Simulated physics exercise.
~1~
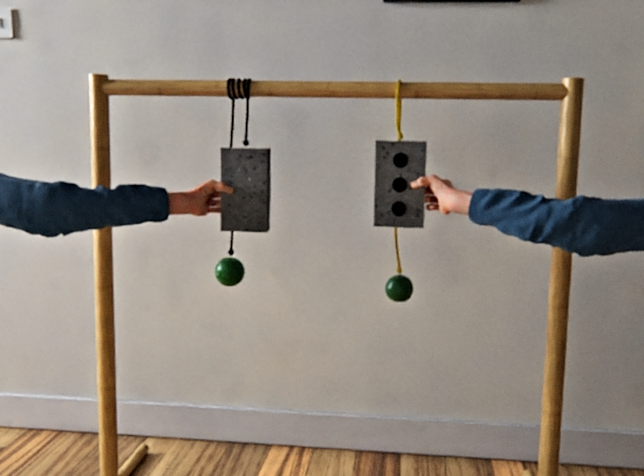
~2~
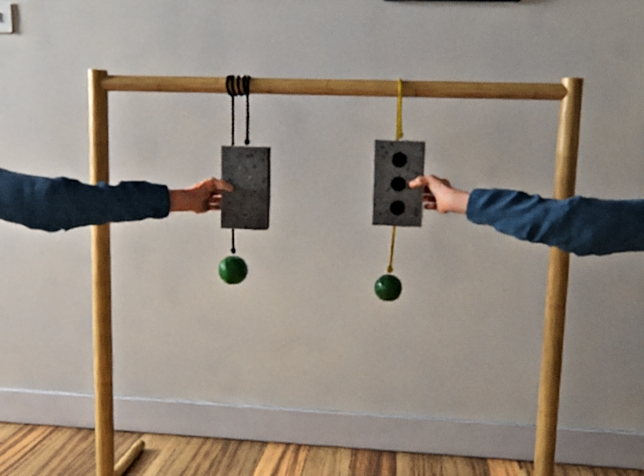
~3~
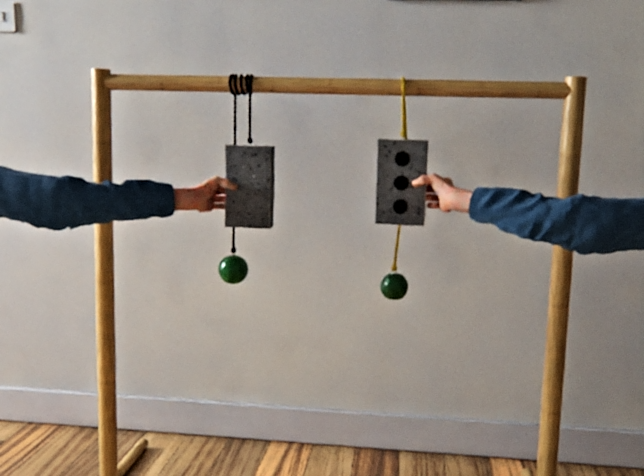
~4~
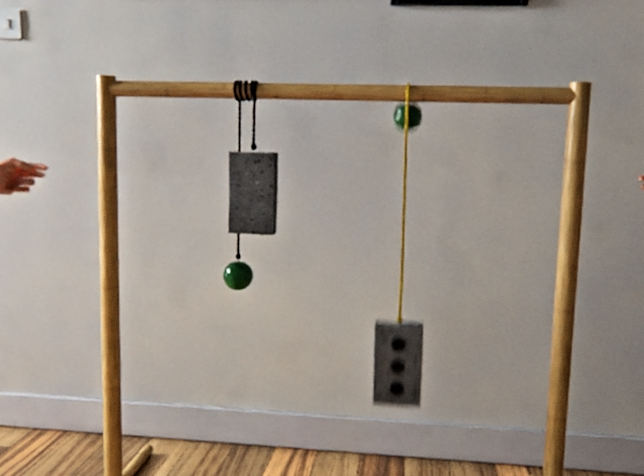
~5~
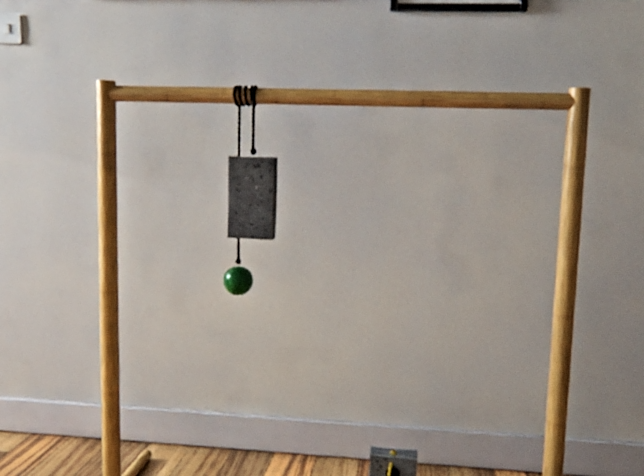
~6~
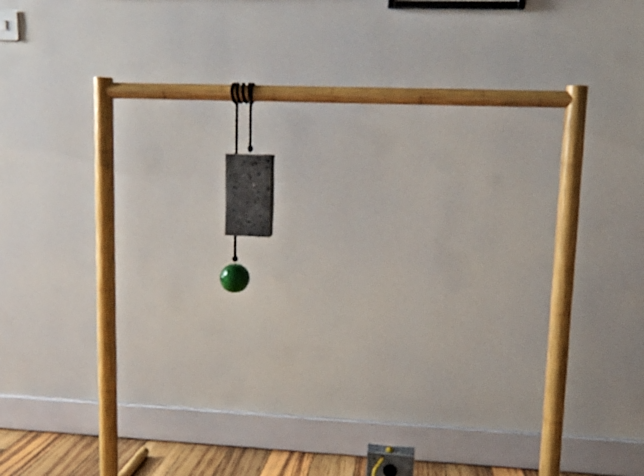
Two blue-sleeved arms reach in from either side of a wooden frame before a plain grey wall, each hand holding a grey block below the rail, seen from the front by a slightly swaying camera. The left block is on a dark cord wound around the rail, the right one, marked with dark round spots, on a yellow cord laid over it, and a green ball hangs beneath each. The hands let go and draw back. The right block drops, pulling its green ball up to the rail. It ends on the wooden floor with the yellow cord, while the left block and ball still hang.
